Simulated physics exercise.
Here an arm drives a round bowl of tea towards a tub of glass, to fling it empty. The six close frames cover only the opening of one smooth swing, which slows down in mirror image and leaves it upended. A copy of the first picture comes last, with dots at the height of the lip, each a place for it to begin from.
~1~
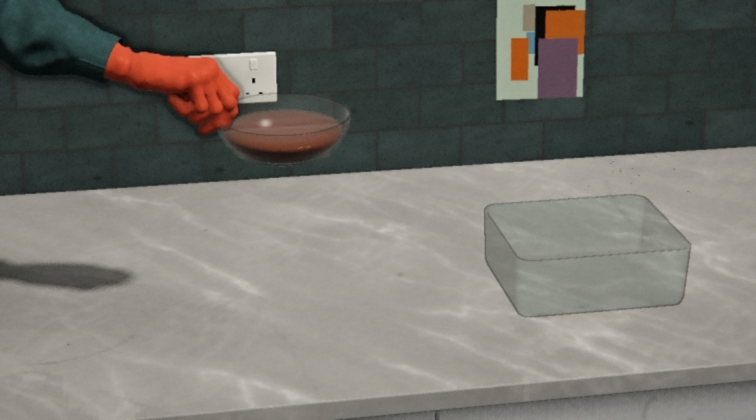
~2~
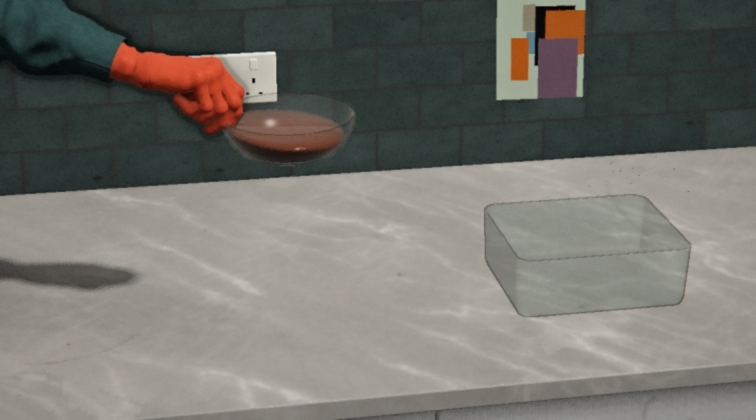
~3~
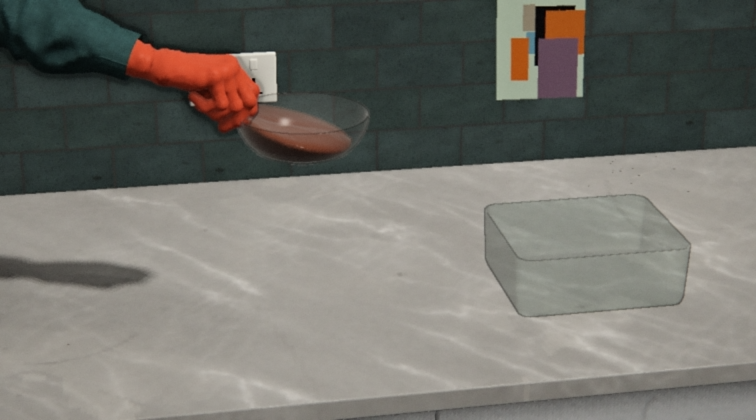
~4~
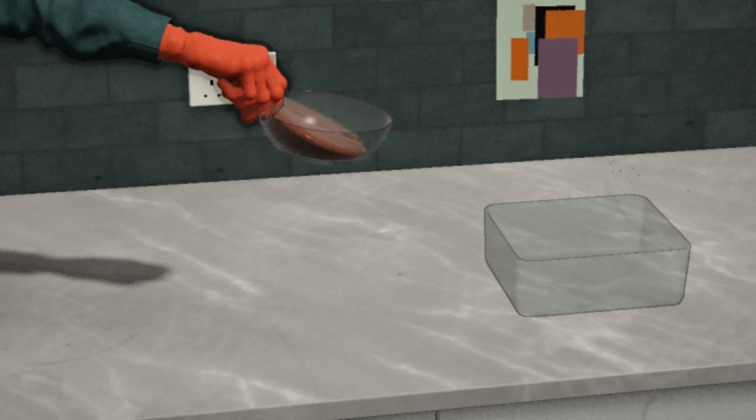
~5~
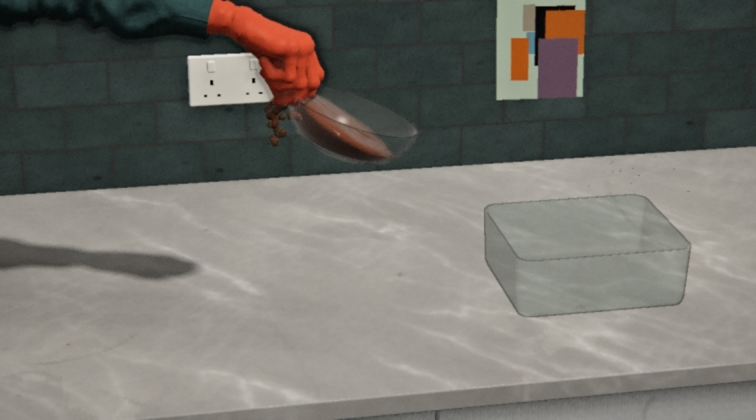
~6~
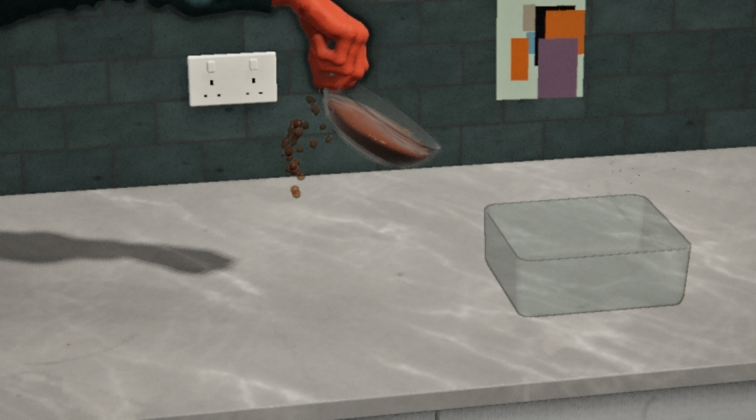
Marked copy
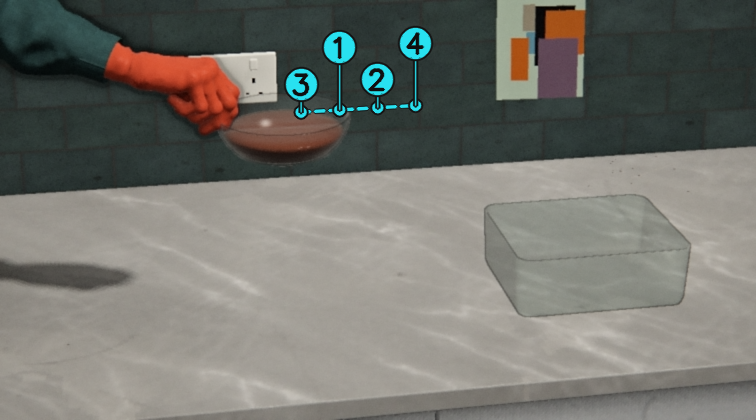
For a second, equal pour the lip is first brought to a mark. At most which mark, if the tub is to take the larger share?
Take 3.
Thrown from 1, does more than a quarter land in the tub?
Yes.
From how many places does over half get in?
All of the four.
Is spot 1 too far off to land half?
No, that is safe.
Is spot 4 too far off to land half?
No, not at all.
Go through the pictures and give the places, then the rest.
In the first frame, upright, lip at (347, 109); tub from (515, 316) to (683, 302); nothing has left yet.
In the second frame, upright, lip at (352, 109); nothing has left yet.
In the third frame, upright, lip at (366, 109); tea is over the rim, down to (242, 114).
In the fourth frame, tipped about 8°, lip at (389, 115); tea is over the rim, down to (253, 117).
In the fifth frame, tipped about 19°, lip at (415, 126); tea is over the rim, down to (273, 142).
In the sixth frame, tipped about 35°, lip at (438, 142); tea is over the rim, down to (297, 193).
In cyan, 1 at (339, 109); 2 at (377, 107); 3 at (301, 112); 4 at (415, 105).
With 1, about 64 % lands in the tub, 11 % falls short and 25 % goes beside or beyond.
With 2, about 75 % lands in the tub, 15 % falls short and 10 % goes beside or beyond.
With 3, about 62 % lands in the tub, 22 % falls short and 17 % goes beside or beyond.
With 4, about 74 % lands in the tub, 8 % falls short and 17 % goes beside or beyond.
